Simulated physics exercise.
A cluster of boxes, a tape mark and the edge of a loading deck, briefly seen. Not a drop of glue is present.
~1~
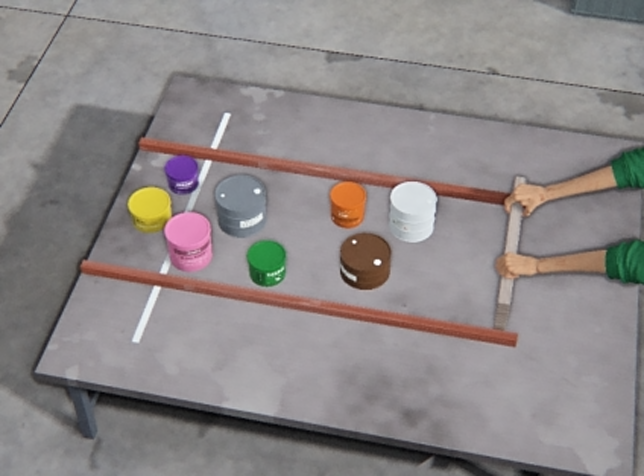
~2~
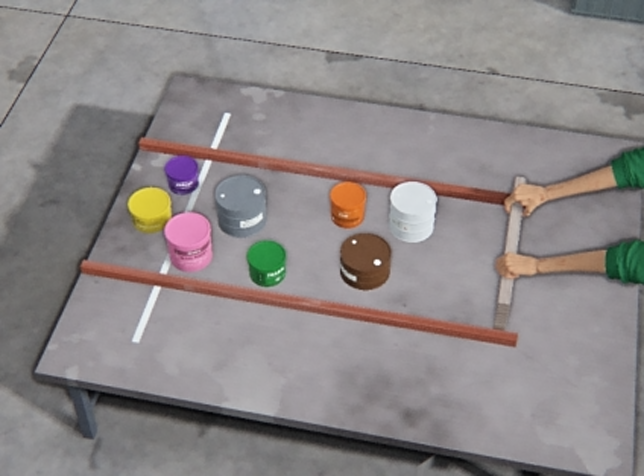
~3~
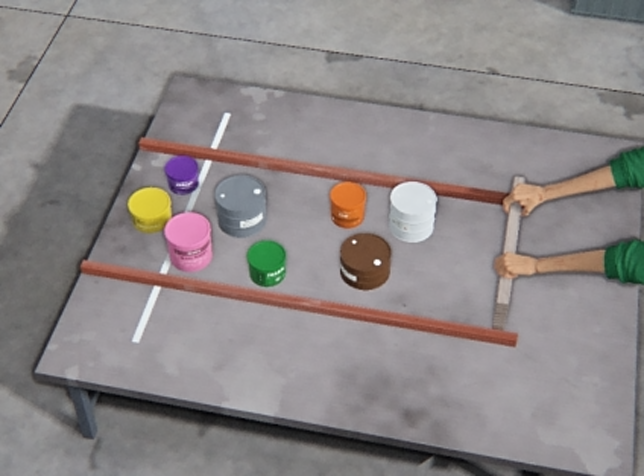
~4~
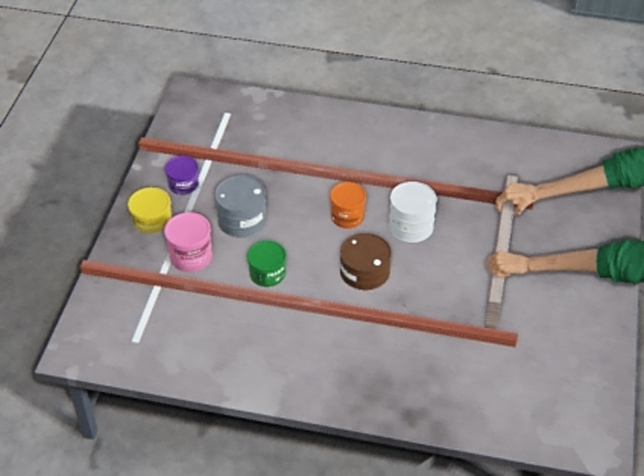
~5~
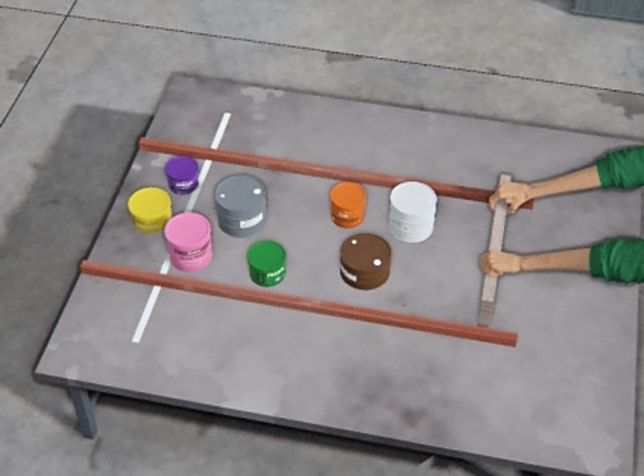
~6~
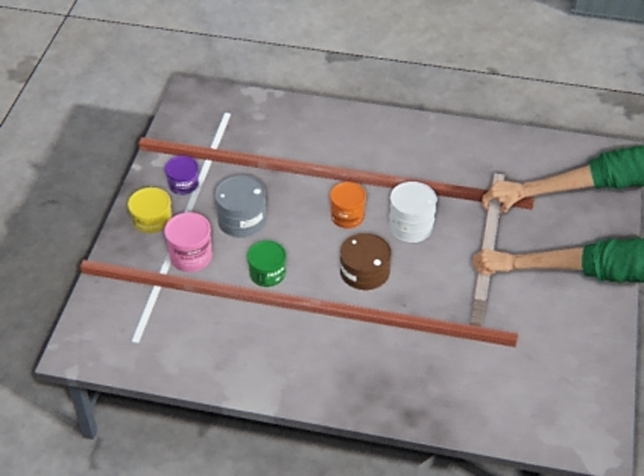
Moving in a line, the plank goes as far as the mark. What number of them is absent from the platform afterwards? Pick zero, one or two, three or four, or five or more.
One or two of them.
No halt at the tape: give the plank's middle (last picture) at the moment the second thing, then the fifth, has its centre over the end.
Pixels in order: Roughly (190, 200), roughly (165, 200).
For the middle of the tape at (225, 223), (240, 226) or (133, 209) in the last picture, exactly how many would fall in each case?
The counts: 0, 0 and 7.
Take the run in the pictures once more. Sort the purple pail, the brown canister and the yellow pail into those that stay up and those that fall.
The purple pail ends up off, the brown canister keeps its place, the yellow pail ends up off.
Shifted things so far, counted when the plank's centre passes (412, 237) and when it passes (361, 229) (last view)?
I count 1 first and 3 after.
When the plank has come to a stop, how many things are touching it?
The count comes out at 3.
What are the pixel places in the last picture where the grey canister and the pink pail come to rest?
The grey canister settles near (137, 186); as for the pink pail, near (112, 237).
A little later, none off yet; yellow pail at rest near (151, 211); purple pail at rest near (183, 176); pink pail at rest near (189, 243).
When it is over, the number that fall off is one or two; down, purple pail and yellow pail.
